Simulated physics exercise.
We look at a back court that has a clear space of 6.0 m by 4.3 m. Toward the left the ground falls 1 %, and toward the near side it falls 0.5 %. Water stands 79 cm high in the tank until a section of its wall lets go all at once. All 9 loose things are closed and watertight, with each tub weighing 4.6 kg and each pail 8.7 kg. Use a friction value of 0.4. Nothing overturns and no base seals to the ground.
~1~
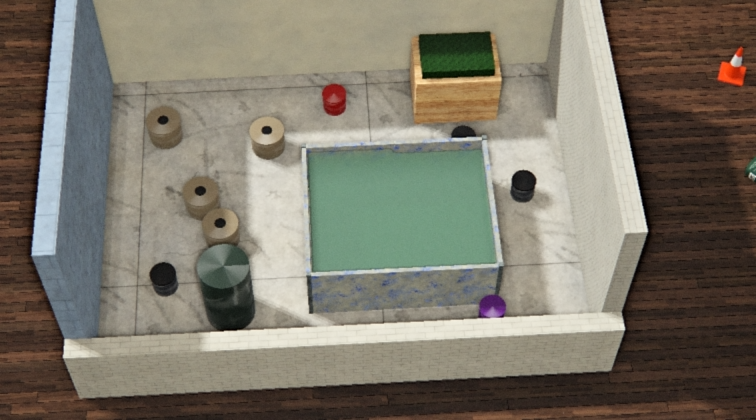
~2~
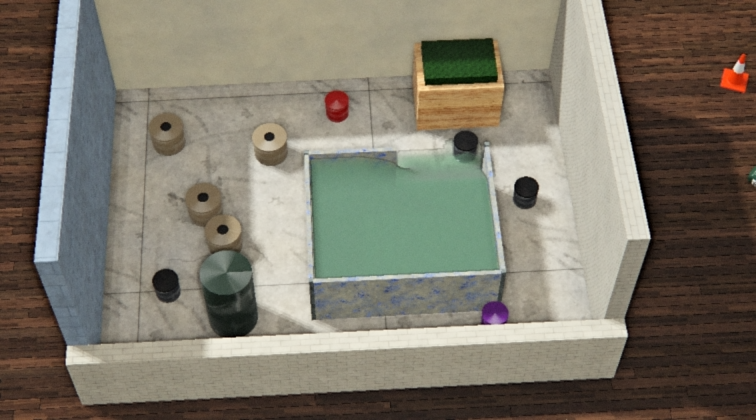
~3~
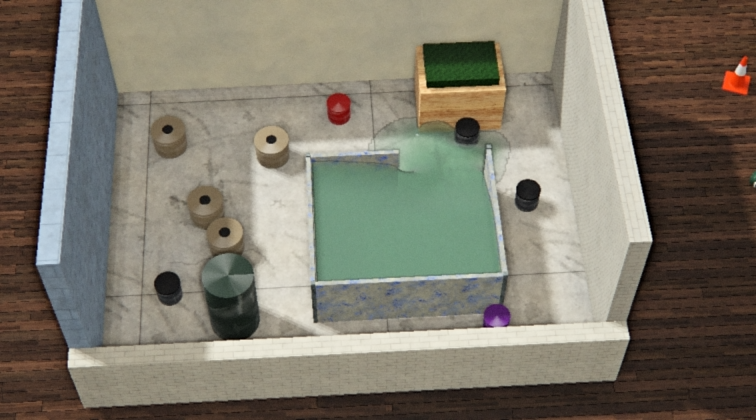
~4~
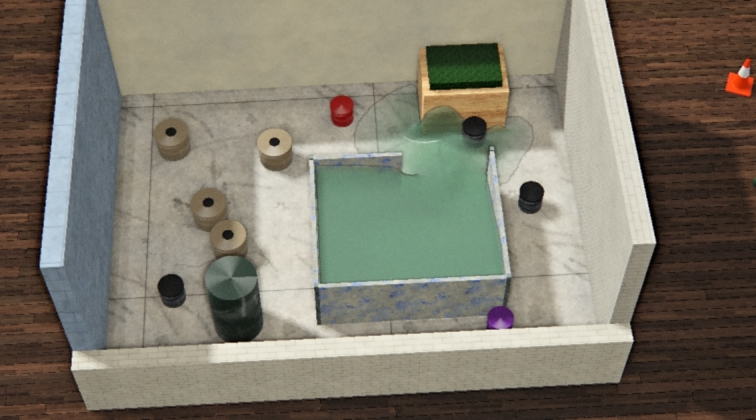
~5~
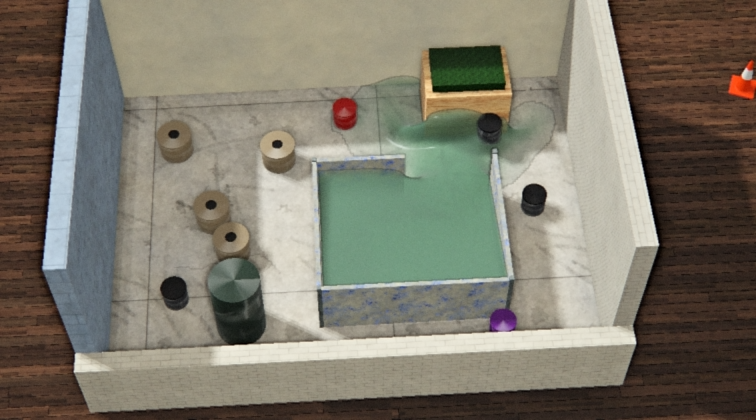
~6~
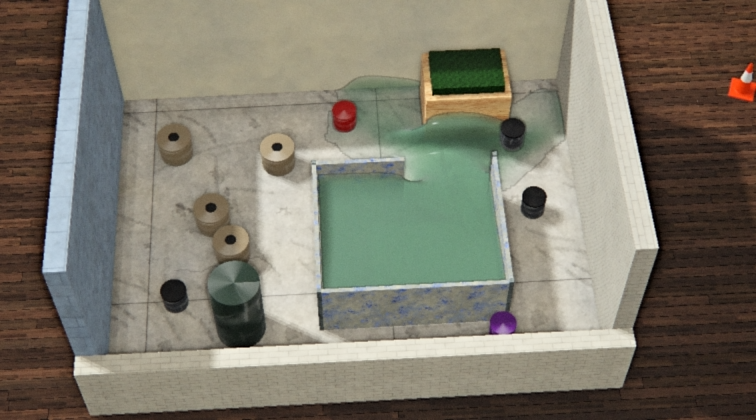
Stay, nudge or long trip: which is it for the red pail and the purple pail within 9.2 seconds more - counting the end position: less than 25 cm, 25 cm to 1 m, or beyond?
Red pail: Large shift; purple pail: Large shift.
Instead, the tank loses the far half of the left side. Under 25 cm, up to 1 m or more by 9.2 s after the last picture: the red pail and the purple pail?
Note: Red pail swept well away, purple pail shifted modestly.
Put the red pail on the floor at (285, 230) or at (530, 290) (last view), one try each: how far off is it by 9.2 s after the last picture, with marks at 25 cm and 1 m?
Try one: It is washed away. Try two: It is washed away.
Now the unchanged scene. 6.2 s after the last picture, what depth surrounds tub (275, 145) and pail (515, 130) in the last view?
Around 14 cm and 16 cm.
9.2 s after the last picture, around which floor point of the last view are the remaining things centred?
It works out to somewhere near (248, 178) on the floor.
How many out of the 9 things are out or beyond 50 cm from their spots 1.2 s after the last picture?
That would be 3.
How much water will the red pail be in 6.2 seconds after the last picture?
Near 14 cm deep.
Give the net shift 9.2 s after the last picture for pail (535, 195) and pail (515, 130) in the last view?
The first ends 80 cm from its start, the second 350 cm.
Then, 1.2 s after the last picture the red pail is near (181, 116), 2.2 m from its start, aground; the purple pail is near (503, 323), 0.0 m from its start, aground; 0 afloat.
Then, 3.8 s after the last picture the red pail is near (201, 268), 3.0 m from its start, aground; the purple pail is near (279, 333), 2.7 m from its start, aground; 2 afloat.
Then, 6.2 s after the last picture the red pail is near (270, 226), 2.1 m from its start, afloat; the purple pail is near (229, 343), 3.3 m from its start, afloat; 9 afloat.
Then, 9.2 s after the last picture the red pail is near (160, 97), 2.5 m from its start, afloat; the purple pail is near (219, 344), 3.4 m from its start, afloat; 9 afloat.
